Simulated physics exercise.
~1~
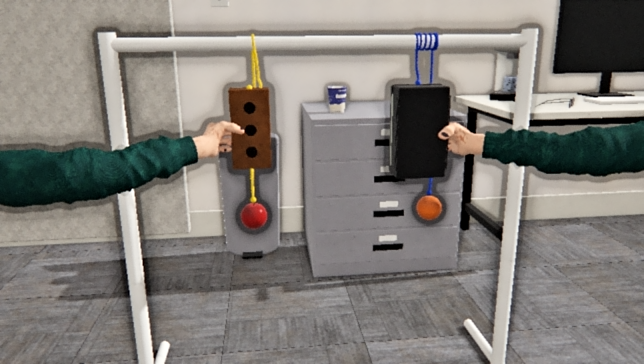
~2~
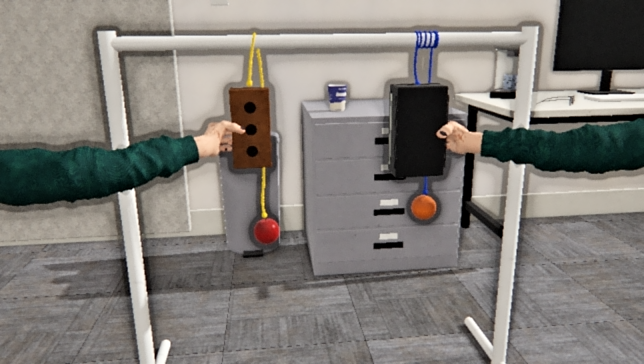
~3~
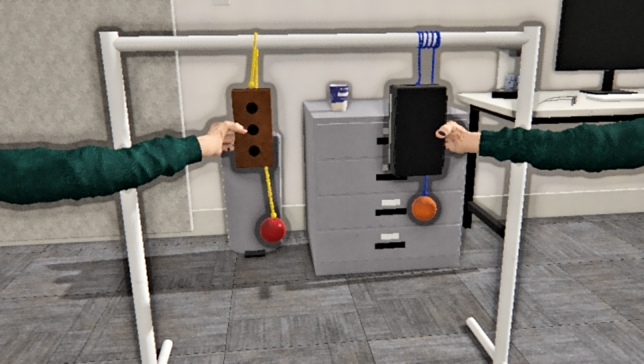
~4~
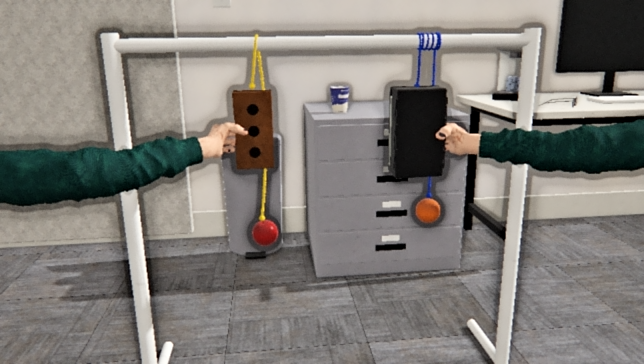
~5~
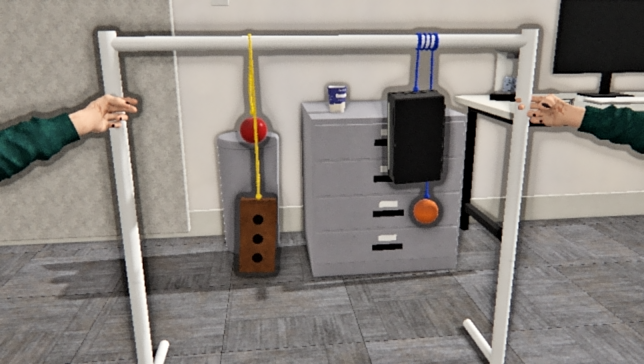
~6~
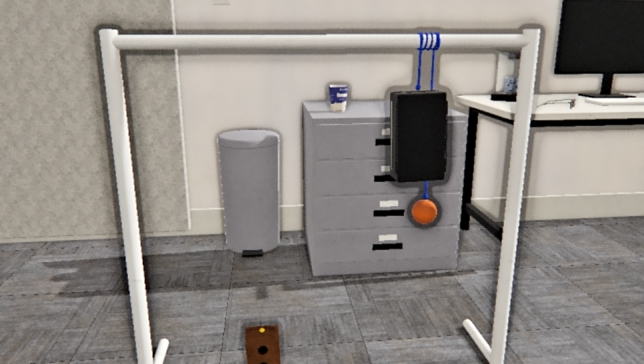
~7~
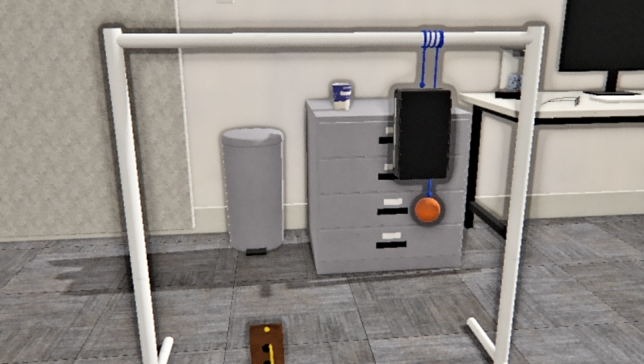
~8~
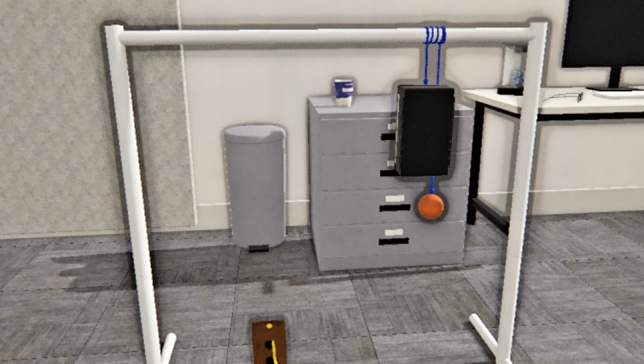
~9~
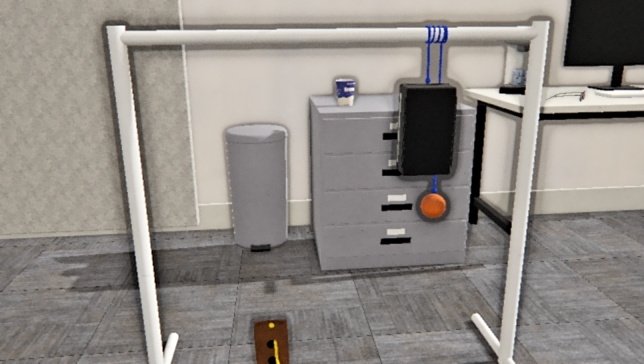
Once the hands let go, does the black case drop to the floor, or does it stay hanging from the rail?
The black case stays hanging from the rail on its blue lace, while the brick beside it drops to the floor.
